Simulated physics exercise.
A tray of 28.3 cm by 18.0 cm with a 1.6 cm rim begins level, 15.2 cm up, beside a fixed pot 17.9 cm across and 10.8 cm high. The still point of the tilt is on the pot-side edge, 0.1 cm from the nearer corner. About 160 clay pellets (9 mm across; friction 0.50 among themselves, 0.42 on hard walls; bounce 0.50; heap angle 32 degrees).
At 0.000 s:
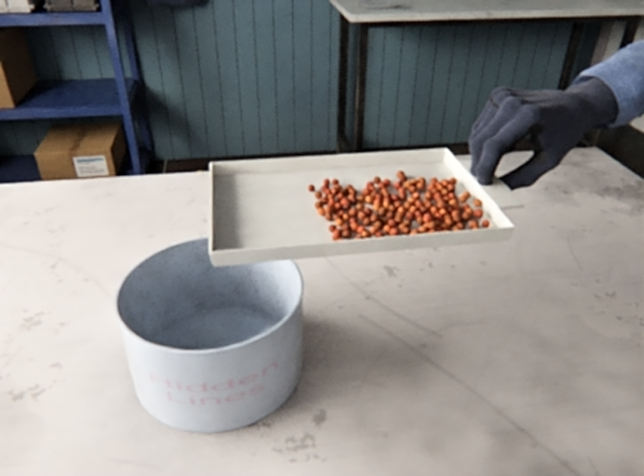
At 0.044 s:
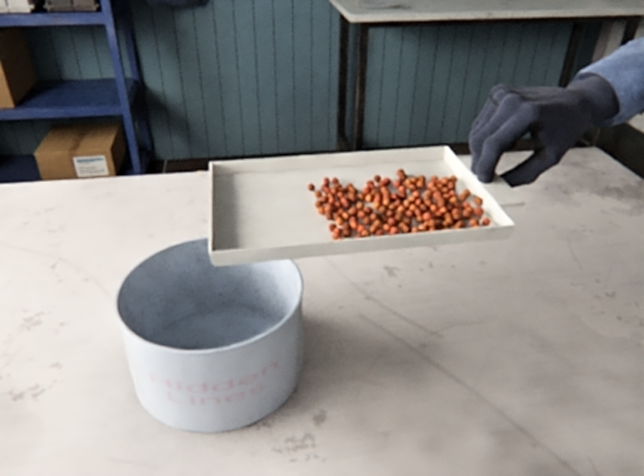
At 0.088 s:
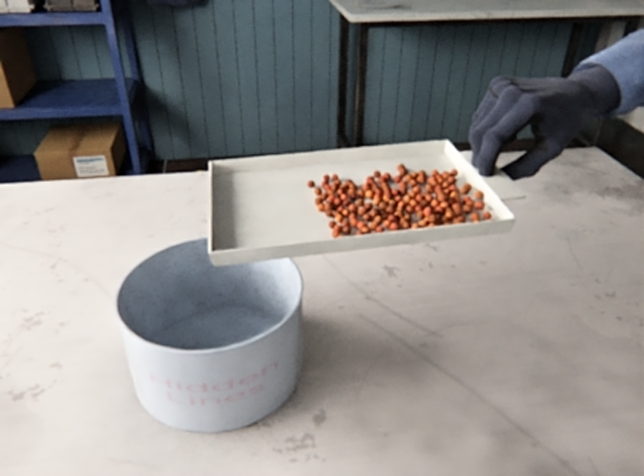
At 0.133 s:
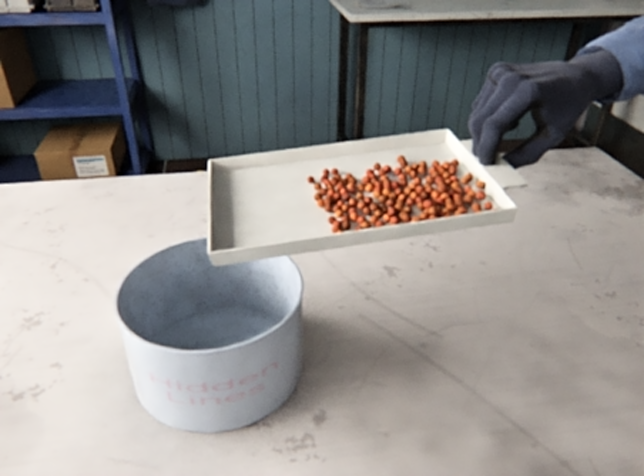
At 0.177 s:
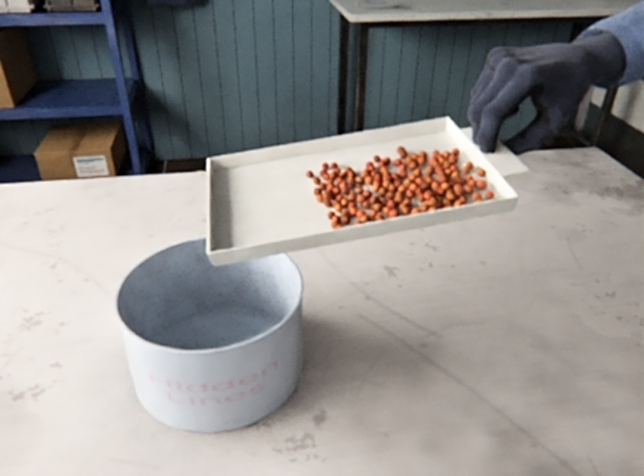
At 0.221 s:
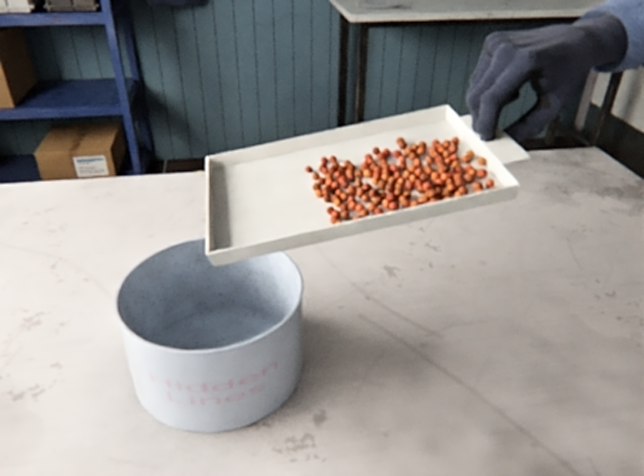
The clip shows a gloved hand at the right edge of a pale tray of reddish-brown pellets above a round light-blue pot. The hand raises the tray's right side, tilting it slightly toward the left, while the pellets stay clustered.
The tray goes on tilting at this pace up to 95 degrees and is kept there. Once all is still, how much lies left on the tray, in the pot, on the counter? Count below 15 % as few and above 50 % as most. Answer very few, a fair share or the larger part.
Tray: Very few, pot: The larger part, counter: Very few.
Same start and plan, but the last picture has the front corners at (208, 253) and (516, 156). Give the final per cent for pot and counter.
Pot 85, counter 10.
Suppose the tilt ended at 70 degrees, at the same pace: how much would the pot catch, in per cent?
Then about 10 per cent.
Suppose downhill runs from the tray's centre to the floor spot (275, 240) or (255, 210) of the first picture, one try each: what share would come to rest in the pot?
Some 65 and 65 per cent.
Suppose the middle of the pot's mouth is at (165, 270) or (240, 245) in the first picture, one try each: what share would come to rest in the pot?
Some 95 and 10 per cent.
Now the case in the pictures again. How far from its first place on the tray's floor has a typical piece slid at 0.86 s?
Roughly 14 cm.
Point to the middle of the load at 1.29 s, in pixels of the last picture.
At about (201, 205).
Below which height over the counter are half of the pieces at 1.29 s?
Roughly 20 cm.
Then, at 0.86 s, tilt 50 degrees; the tray holds 95 %, the pot 0 %.
After 1.29 s, tilt 77 degrees; the tray holds 90 %, the pot 10 %.
After 1.80 s, tilt 95 degrees; the tray holds 20 %, the pot 70 %.
In the end, at 2.6 s, tray 0 %, pot 95 %, counter 5 %.
